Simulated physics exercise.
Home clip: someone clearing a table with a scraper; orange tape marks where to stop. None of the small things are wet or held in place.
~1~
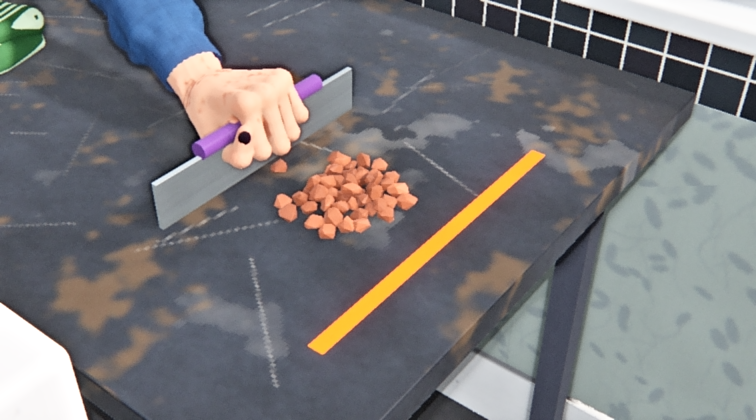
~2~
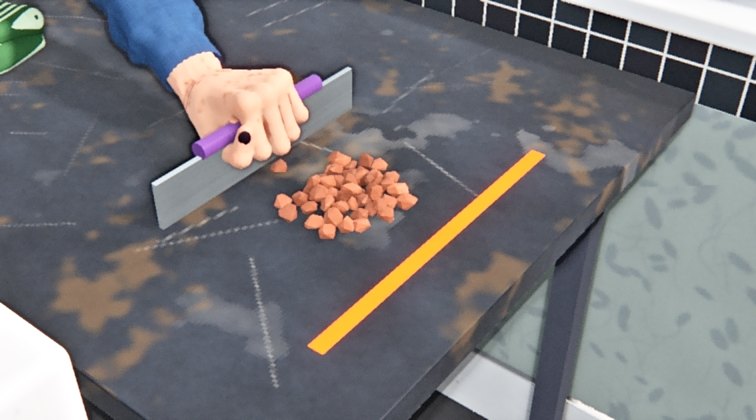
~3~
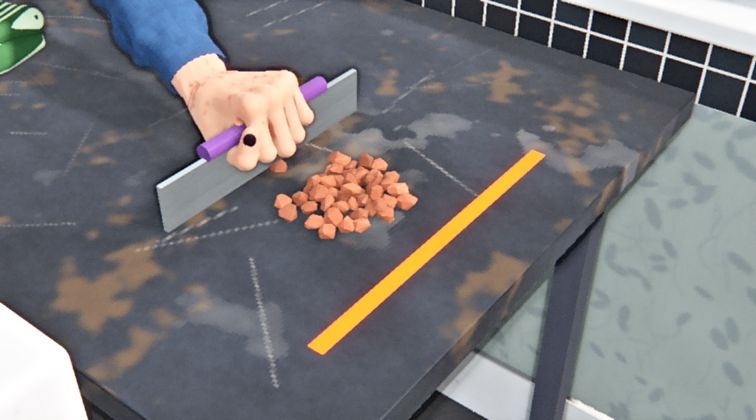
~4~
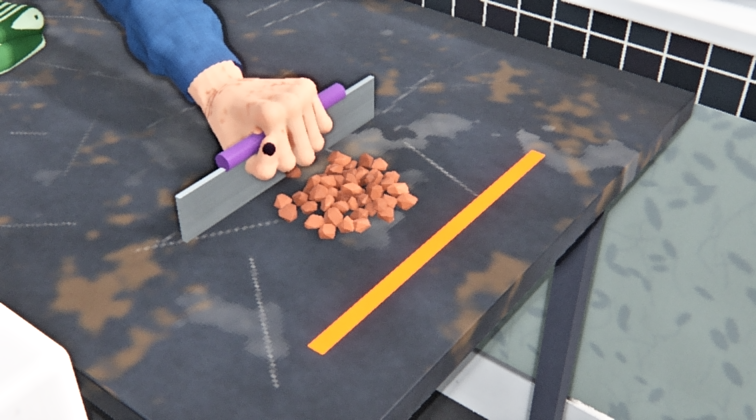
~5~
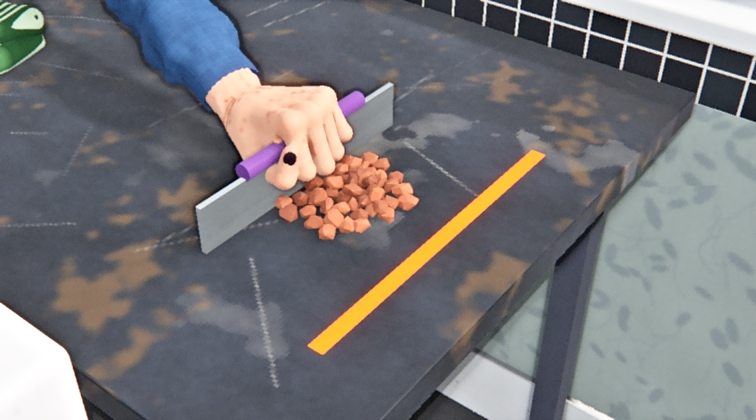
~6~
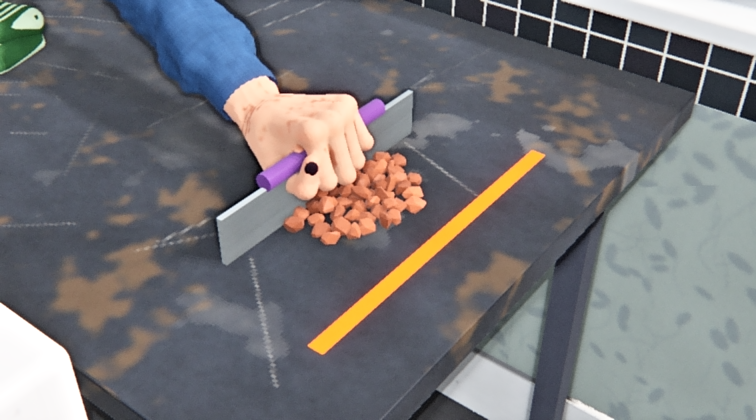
On a dark, stained tabletop, a hand in a blue sleeve holds a purple-handled scraper still beside a heap of reddish-brown chunks, then slides it rightward into the heap, shifting the pieces slightly toward an orange strip.
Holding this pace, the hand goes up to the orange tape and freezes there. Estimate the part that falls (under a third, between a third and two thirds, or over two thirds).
What remains is beyond two thirds.
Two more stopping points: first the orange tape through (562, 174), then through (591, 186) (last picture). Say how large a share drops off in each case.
First close to 60 percent, then close to 100 percent.
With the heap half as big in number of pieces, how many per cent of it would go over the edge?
It would be roughly 0 percent.
Soon, scraper still moving, near (386, 175); heap all on the table, its front near (476, 229).
A while on, scraper stopped at the orange tape; heap a stray few over the edge.
Towards the end, scraper stopped at the orange tape; heap a small part over the edge.
Finally, scraper stopped at the orange tape; heap a small part over the edge.
